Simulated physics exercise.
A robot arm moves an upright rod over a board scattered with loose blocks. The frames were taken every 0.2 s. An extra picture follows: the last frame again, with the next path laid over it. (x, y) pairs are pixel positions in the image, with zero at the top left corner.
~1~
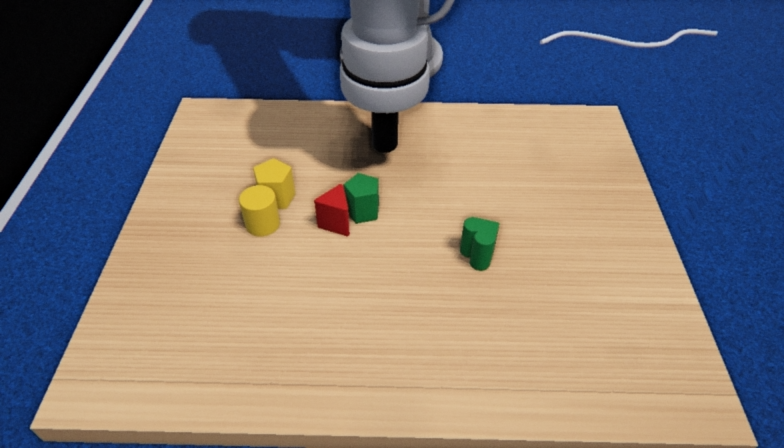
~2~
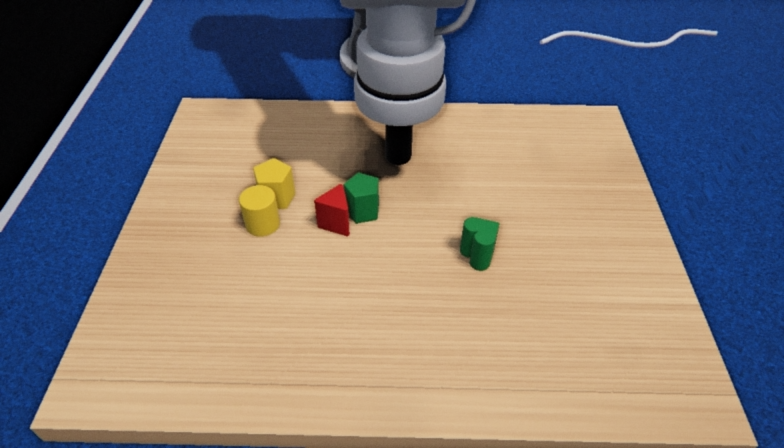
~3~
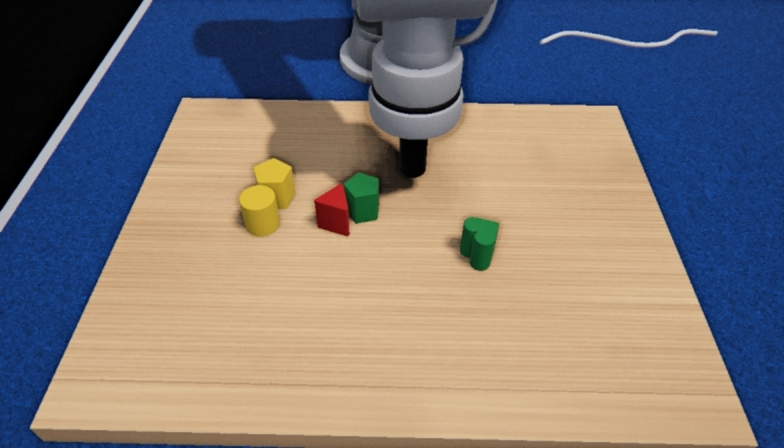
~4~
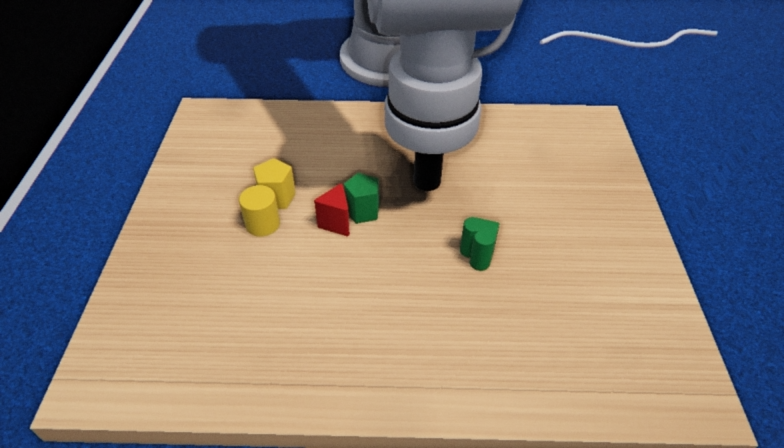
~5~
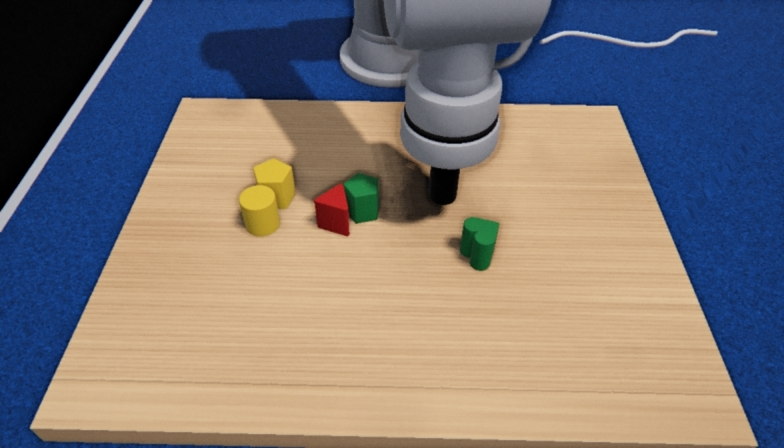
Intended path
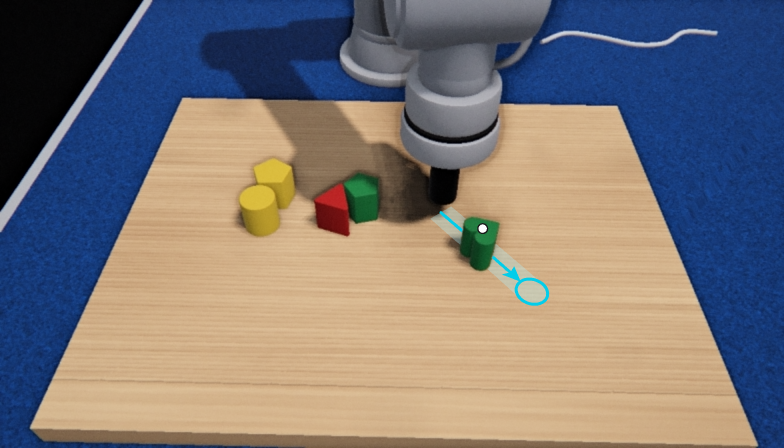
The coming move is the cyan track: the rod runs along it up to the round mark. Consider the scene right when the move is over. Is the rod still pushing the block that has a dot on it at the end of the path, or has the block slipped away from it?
The rod has moved past the block that has a dot on it by the time the path ends.
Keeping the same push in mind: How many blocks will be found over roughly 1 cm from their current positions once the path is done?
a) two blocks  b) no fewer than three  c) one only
I'll go with c - one only.
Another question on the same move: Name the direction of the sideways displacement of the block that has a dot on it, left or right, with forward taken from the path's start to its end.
Goes right.
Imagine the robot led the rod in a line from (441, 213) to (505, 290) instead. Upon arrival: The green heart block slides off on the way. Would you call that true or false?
That claim is false.
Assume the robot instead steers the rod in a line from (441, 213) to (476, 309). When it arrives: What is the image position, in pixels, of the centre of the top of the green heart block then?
Its top centre is at about (506, 252).
Path on the board, straight from (441, 213) to (532, 291); the dot is on the green heart block.
The first path, step by step. One third of the way, rod at (472, 221); green heart block at (487, 234).
Two thirds of the way, rod at (504, 248); green heart block at (502, 260).
At the end, rod at (537, 276); green five-sided block in place; green heart block at (507, 272), turned 35° clockwise.
